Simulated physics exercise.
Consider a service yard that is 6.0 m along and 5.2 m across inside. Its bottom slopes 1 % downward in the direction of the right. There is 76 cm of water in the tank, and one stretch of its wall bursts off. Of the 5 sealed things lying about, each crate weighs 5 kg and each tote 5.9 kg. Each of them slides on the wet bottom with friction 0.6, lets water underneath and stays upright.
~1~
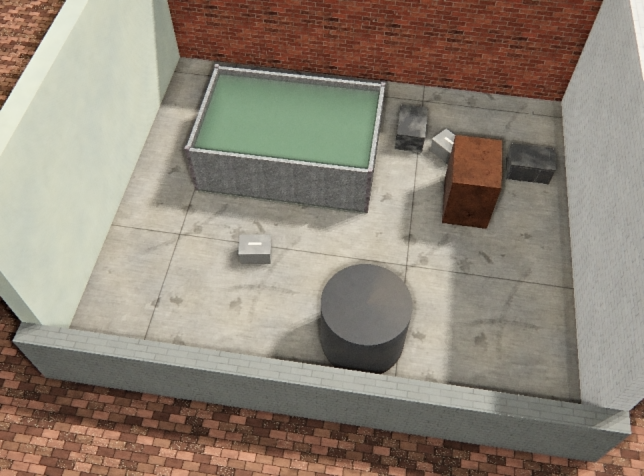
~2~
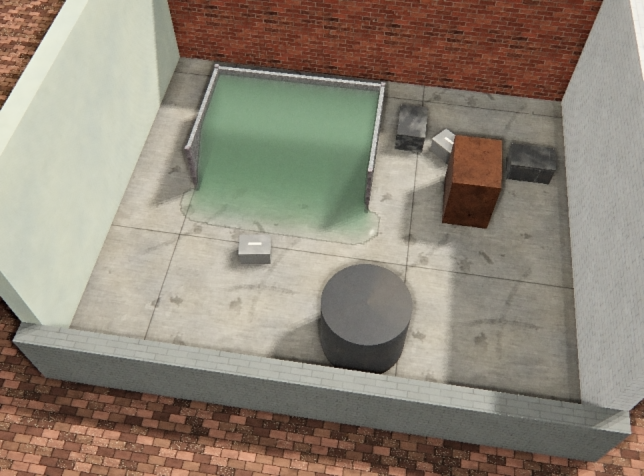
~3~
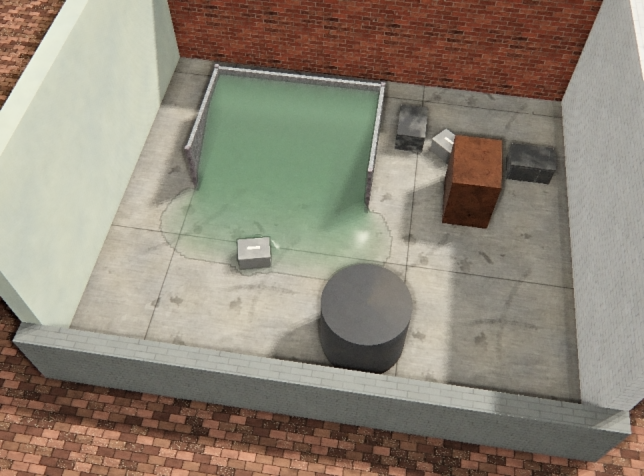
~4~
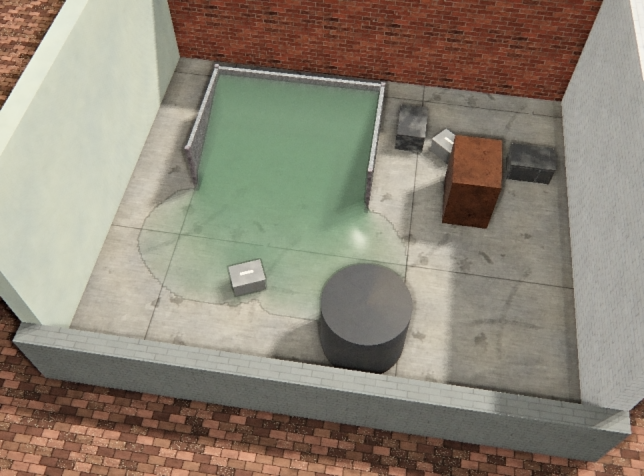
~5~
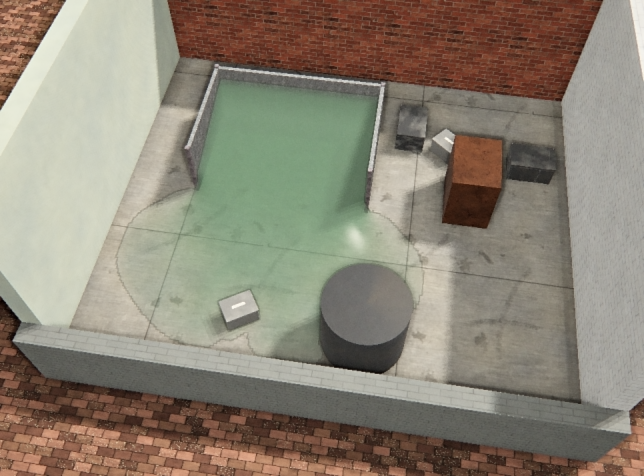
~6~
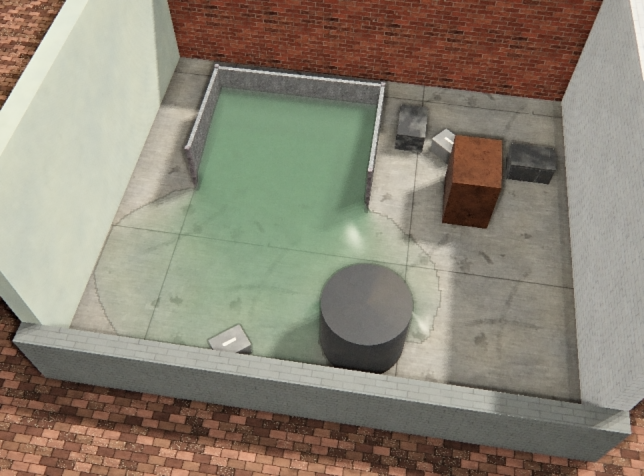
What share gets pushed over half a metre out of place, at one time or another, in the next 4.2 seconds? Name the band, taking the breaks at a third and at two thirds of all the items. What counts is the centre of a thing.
The share ends up from a third to just below two thirds.
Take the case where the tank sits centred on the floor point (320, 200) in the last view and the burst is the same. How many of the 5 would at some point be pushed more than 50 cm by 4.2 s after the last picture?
Result: 2.
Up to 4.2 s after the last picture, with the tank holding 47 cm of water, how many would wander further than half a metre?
That would give 1.
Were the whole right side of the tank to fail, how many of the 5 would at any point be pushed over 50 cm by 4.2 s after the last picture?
The count would be 4.
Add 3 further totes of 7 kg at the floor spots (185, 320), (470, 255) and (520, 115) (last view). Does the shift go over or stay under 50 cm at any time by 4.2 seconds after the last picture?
So it's gets above, then gets above, then stays below.
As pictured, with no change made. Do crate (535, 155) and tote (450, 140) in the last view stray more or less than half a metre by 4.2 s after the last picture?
First farther, second not as far.
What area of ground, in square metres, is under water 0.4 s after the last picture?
At that time the wet patch spans about 14 m2.
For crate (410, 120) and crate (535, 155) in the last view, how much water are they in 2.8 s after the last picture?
I'd estimate 0 cm for the first and 2 cm for the second.
Then, 0.4 s after the last picture 1 of 5 are over 50 cm from their spots; 1 afloat.
Then, 1.5 s after the last picture 1 of 5 are over 50 cm from their spots; 1 afloat.
Then, 2.8 s after the last picture 1 of 5 are over 50 cm from their spots; 1 afloat.
Then, 4.2 s after the last picture 2 of 5 are over 50 cm from their spots, and 2 have been at some point; 2 afloat.
